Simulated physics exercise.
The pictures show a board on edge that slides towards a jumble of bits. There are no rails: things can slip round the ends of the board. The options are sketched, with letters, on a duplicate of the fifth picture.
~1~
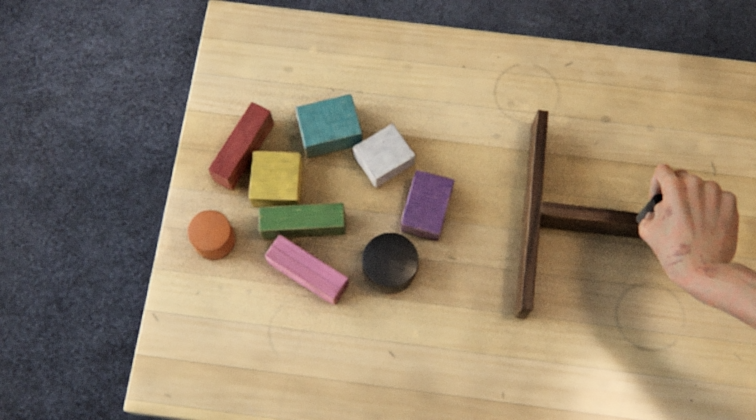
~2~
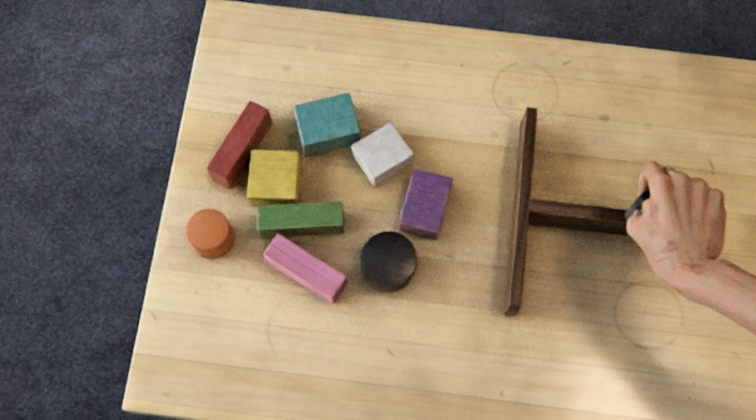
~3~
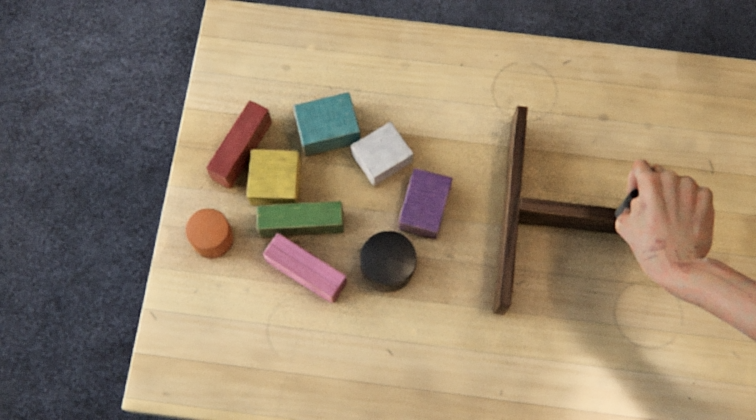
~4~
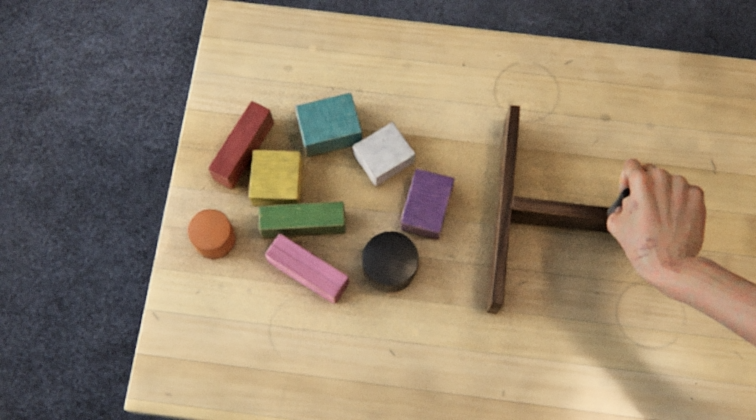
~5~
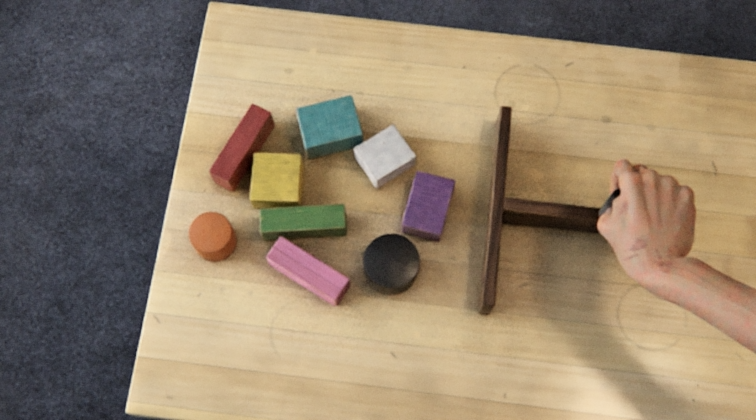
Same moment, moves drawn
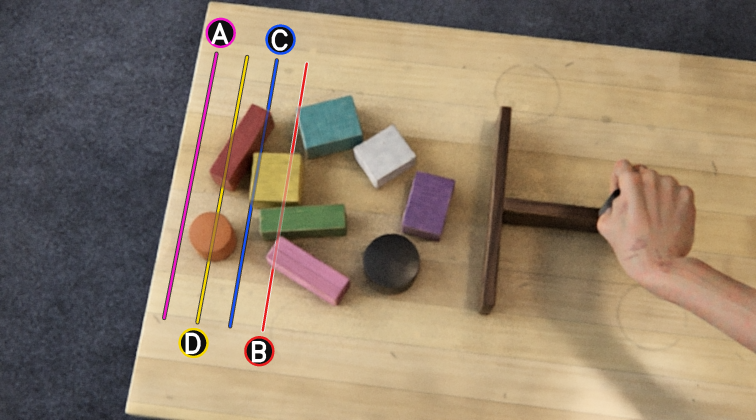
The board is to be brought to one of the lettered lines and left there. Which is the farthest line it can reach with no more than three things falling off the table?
No farther than C.
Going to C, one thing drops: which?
It is the red bar.
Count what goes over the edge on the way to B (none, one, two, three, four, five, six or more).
By then, none.
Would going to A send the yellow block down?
Yes.
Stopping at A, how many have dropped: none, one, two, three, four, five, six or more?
By then, six or more.
On the marked copy, A at (192, 180); B at (286, 191); C at (255, 187); D at (223, 183).
With C. Early on, board (408, 192); turquoise block (327, 122); white block (378, 150).
Further on, board (319, 181); orange tin (175, 247); red bar (227, 139).
At the end, board (255, 174); red bar over the edge; green bar (164, 209); one fallen.
As for the rest, A drops eight; B is within the limit but short; D drops four.
